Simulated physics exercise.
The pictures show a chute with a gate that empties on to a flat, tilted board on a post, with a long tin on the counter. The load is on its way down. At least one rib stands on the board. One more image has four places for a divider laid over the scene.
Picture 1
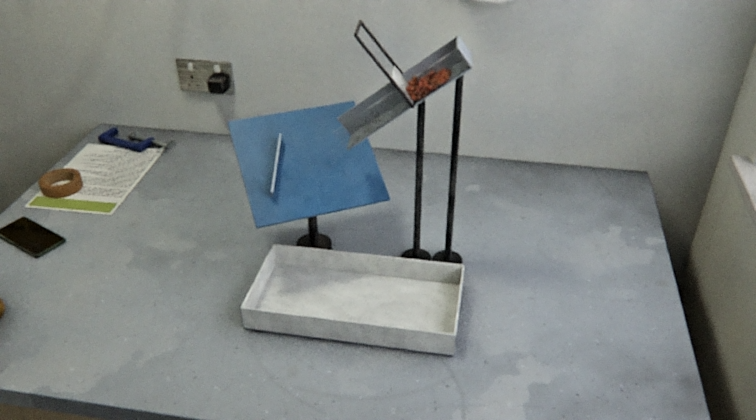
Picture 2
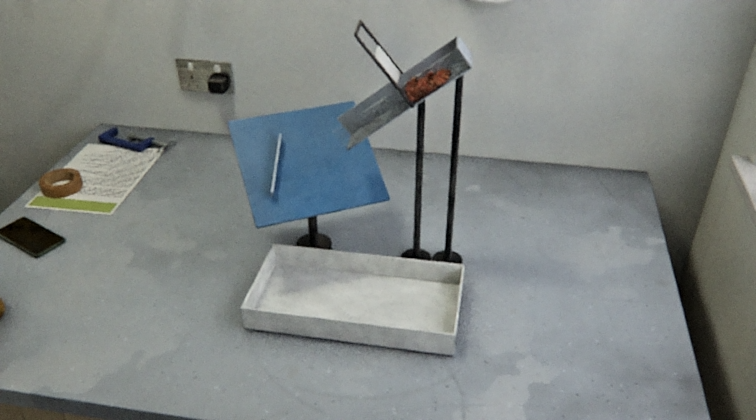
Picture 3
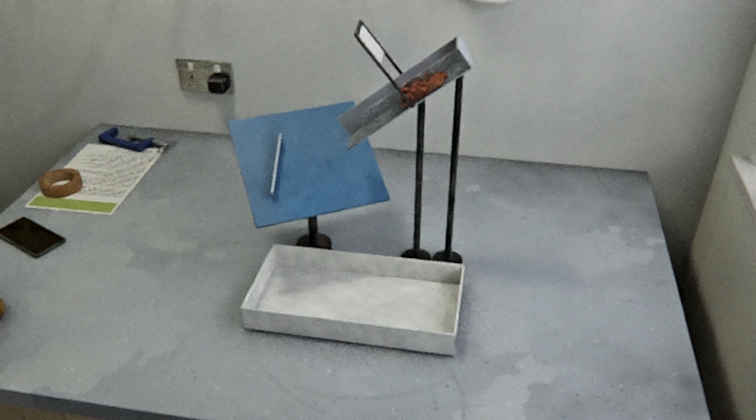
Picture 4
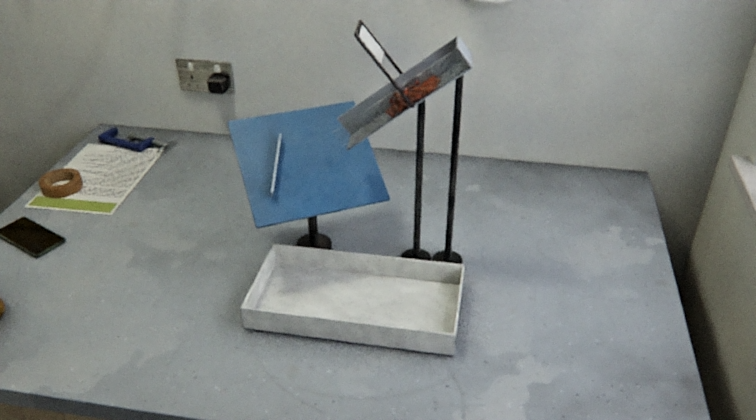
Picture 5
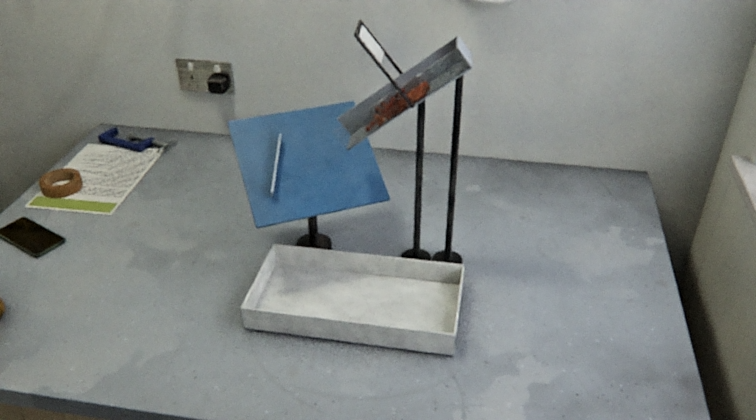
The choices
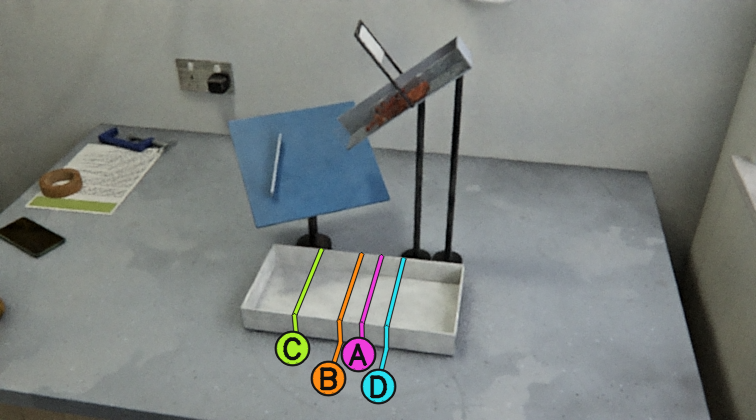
In the video, small reddish-brown pellets slide down and to the left along a sloping grey chute, passing beneath a raised gate, while the tilted blue board with a pale rib and the empty, long pale tin stay still.
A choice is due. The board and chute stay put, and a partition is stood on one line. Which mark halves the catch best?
Use line C.
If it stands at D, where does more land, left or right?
Left.
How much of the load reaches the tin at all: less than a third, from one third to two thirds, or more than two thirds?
More than two thirds.
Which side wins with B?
More lands on the left.
On the marked copy, line A crosses the front rim at (361, 323); line B crosses the front rim at (339, 320); line C crosses the front rim at (294, 314); line D crosses the front rim at (386, 326).
For line A, of what is caught, nearly all on the left of the divider, a stray few on the right.
For line B, of what is caught, nearly all on the left of the divider, a small part on the right.
For line C, of what is caught, about two thirds on the left of the divider, about a third on the right.
For line D, of what is caught, all on the left of the divider, none on the right.
